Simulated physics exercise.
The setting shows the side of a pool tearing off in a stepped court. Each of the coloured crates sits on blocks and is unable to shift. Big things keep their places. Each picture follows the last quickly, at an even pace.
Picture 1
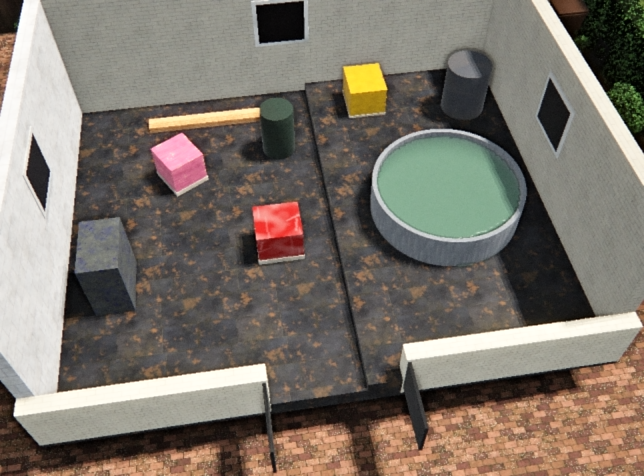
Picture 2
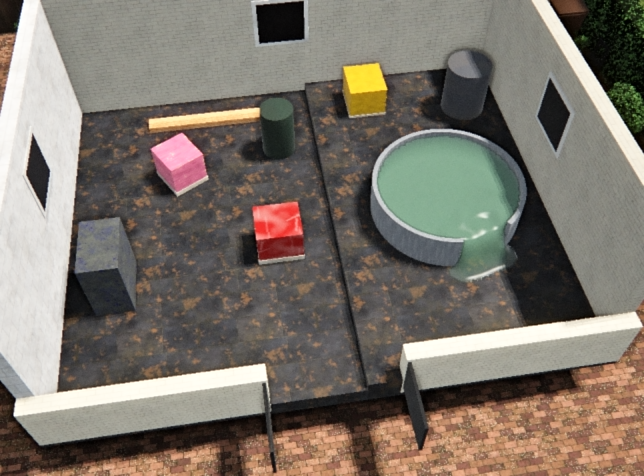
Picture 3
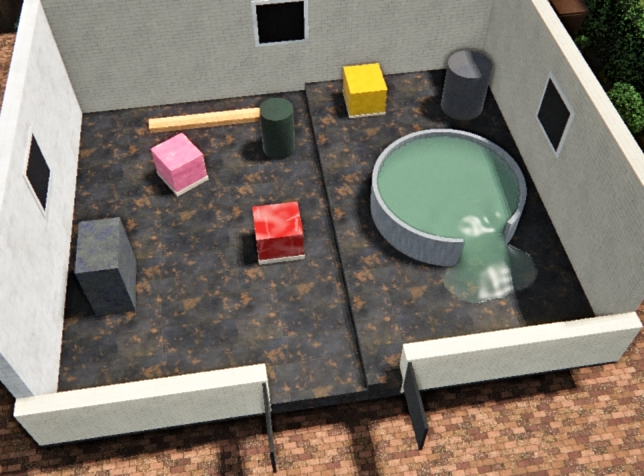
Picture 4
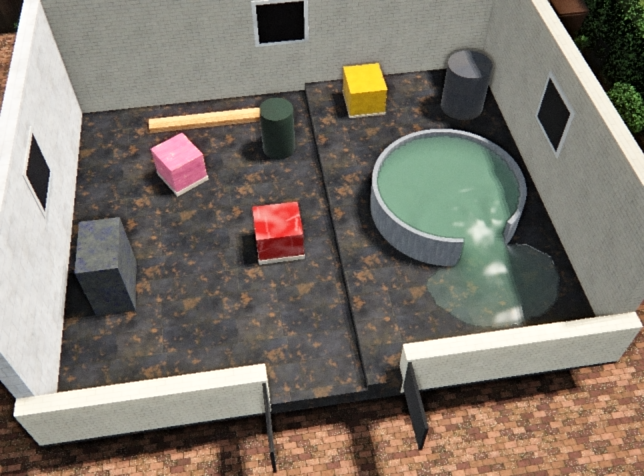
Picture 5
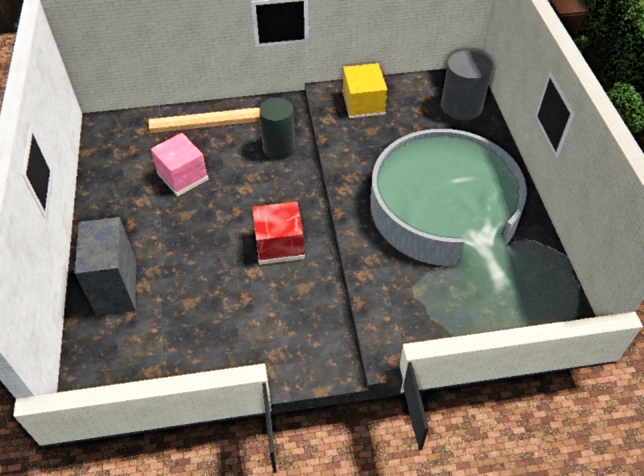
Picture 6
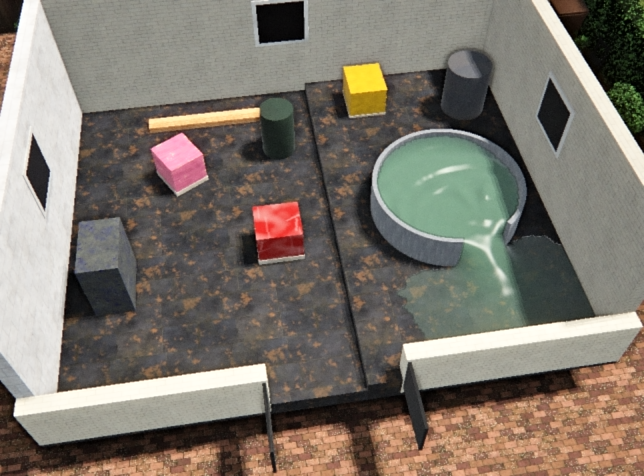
Green water pours through a gap in the round tank's side and spreads across the dark floor.
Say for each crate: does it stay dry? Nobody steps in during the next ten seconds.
In order: The red crate is missed, the pink crate is missed, the yellow crate is caught.
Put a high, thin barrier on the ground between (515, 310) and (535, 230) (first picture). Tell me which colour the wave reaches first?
My answer: The crate marked red.
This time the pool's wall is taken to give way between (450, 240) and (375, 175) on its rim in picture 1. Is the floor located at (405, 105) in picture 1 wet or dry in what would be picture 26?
Result for the point: Spared.
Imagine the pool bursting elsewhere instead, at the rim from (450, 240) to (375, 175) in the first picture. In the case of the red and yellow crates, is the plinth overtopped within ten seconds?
Red: Overtopped; yellow: Not reached.
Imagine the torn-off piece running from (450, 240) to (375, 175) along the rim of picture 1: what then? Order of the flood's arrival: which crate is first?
That would be the red crate.
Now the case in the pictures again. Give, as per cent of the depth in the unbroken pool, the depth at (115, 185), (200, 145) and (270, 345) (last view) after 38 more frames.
Roughly 0 per cent, 0 per cent and 6 per cent.
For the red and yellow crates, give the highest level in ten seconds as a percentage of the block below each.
80 and 180 %, roughly.
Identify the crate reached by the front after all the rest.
The crate marked pink comes last.
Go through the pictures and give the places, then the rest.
The round tank at (448, 185) is whole and still, in the first frame.
The front is at (457, 275), out from the gap at (482, 251), in the second frame.
The front is at (477, 299), out from the gap at (482, 252), in the third frame.
Water pours out at (482, 252) and has run to (546, 303), in the fourth frame.
The front is at a hidden place, out from the gap at (482, 252), in the fifth frame.
The front is at a hidden place, out from the gap at (482, 251), in the sixth frame.
A moment on, water covers 10 % of the floor; the red crate not reached, the pink crate not reached, the yellow crate not reached.
Next, water covers 15 % of the floor; the red crate not reached, the pink crate not reached, the yellow crate not reached.
Then, water covers 30 % of the floor; the red crate water round its plinth, the pink crate not reached, the yellow crate not reached.
Later, water covers 60 % of the floor; the red crate water round its plinth, the pink crate not reached, the yellow crate water round its plinth.
In the end, water covers 85 % of the floor; the red crate stayed above the water, the pink crate stayed above the water, the yellow crate was topped.
